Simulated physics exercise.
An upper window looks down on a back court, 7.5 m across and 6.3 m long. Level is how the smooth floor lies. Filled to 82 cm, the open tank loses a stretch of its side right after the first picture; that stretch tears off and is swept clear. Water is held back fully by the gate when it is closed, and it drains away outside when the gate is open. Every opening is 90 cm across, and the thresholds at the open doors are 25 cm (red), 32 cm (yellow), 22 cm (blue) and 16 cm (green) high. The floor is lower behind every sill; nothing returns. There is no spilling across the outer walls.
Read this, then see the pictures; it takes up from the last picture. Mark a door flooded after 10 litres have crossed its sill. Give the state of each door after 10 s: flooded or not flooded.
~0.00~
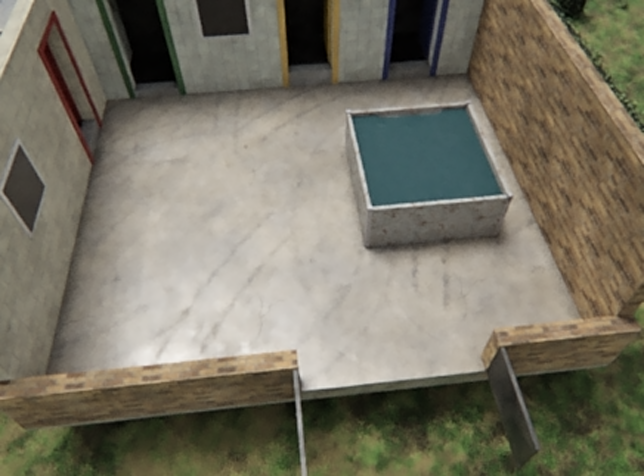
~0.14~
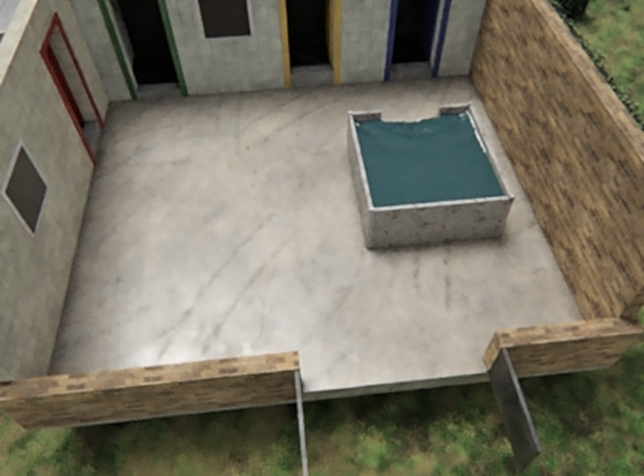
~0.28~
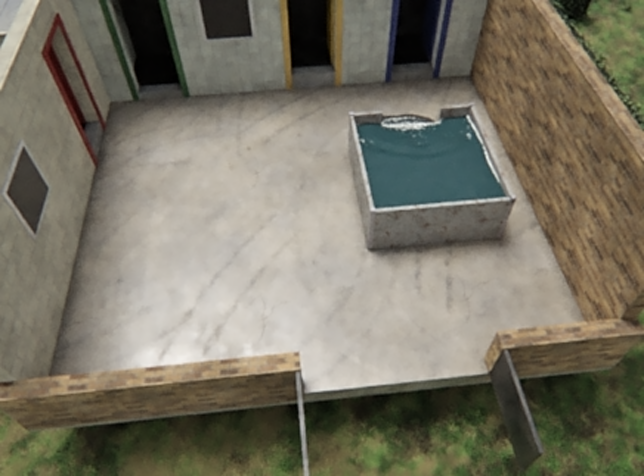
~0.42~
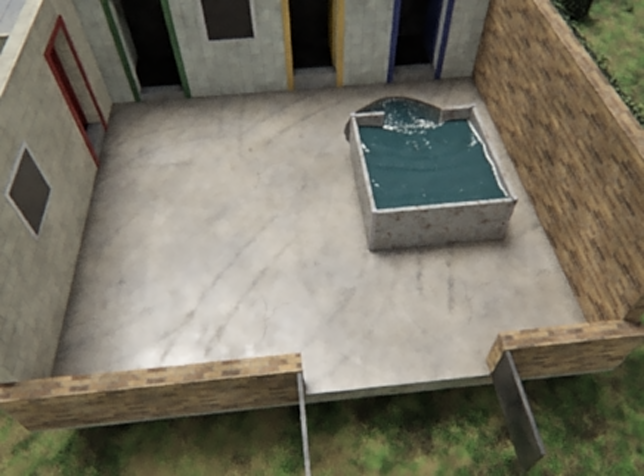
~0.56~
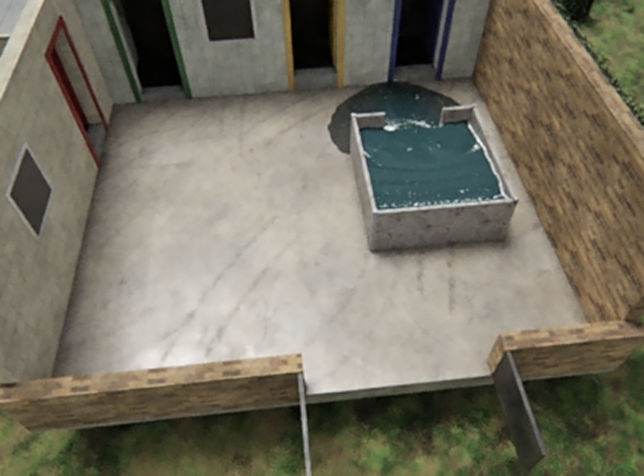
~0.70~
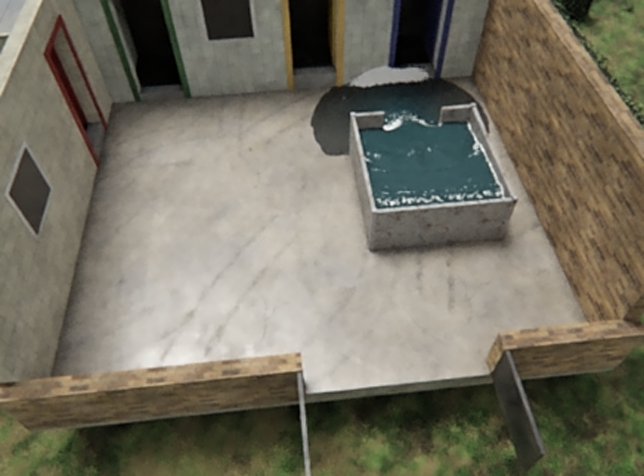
At the end, red door: Not over, yellow door: Not over, blue door: Over, green door: Not over.
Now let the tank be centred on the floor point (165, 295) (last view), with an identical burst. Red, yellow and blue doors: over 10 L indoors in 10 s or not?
Compared with that limit, red falls short, yellow falls short and blue falls short.
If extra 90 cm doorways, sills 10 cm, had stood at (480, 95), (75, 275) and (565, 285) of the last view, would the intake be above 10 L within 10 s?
Taking them in order, the first gets enough, the second too little and the third too little.
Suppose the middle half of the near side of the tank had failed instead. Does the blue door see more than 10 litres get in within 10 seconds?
So for blue: No.
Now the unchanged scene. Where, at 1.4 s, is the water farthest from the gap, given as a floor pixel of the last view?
Near (245, 94).
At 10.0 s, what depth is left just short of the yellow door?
Depth: ~ 7.5 cm.
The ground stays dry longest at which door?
The red door is last.
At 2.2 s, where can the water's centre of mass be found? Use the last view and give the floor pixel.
Near (399, 152).
After 1.4 s water covers 15 % of the floor and is deepest (57 cm) near (467, 77); red door not reached, yellow door 27 cm at the sill, 0 L in, blue door 42 cm at the sill, 57 L in, green door not reached.
After 2.2 s water covers 25 % of the floor and is deepest (45 cm) near (467, 77); red door not reached, yellow door 24 cm at the sill, 0 L in, blue door 41 cm at the sill, 142 L in, green door 5 cm at the sill, 0 L in.
After 3.5 s water covers 45 % of the floor and is deepest (30 cm) near (411, 146); red door 20 cm at the sill, 0 L in, yellow door 16 cm at the sill, 0 L in, blue door 28 cm at the sill, 209 L in, green door 5 cm at the sill, 0 L in.
After 6.0 s water covers 75 % of the floor and is deepest (21 cm) near (467, 77); red door 16 cm at the sill, 0 L in, yellow door 12 cm at the sill, 0 L in, blue door 19 cm at the sill, 234 L in, green door 8 cm at the sill, 0 L in.
After 10.0 s water covers 95 % of the floor and is deepest (12 cm) near (578, 347); red door 10 cm at the sill, 0 L in, yellow door 7 cm at the sill, 0 L in, blue door 11 cm at the sill, 235 L in, green door 10 cm at the sill, 0 L in.
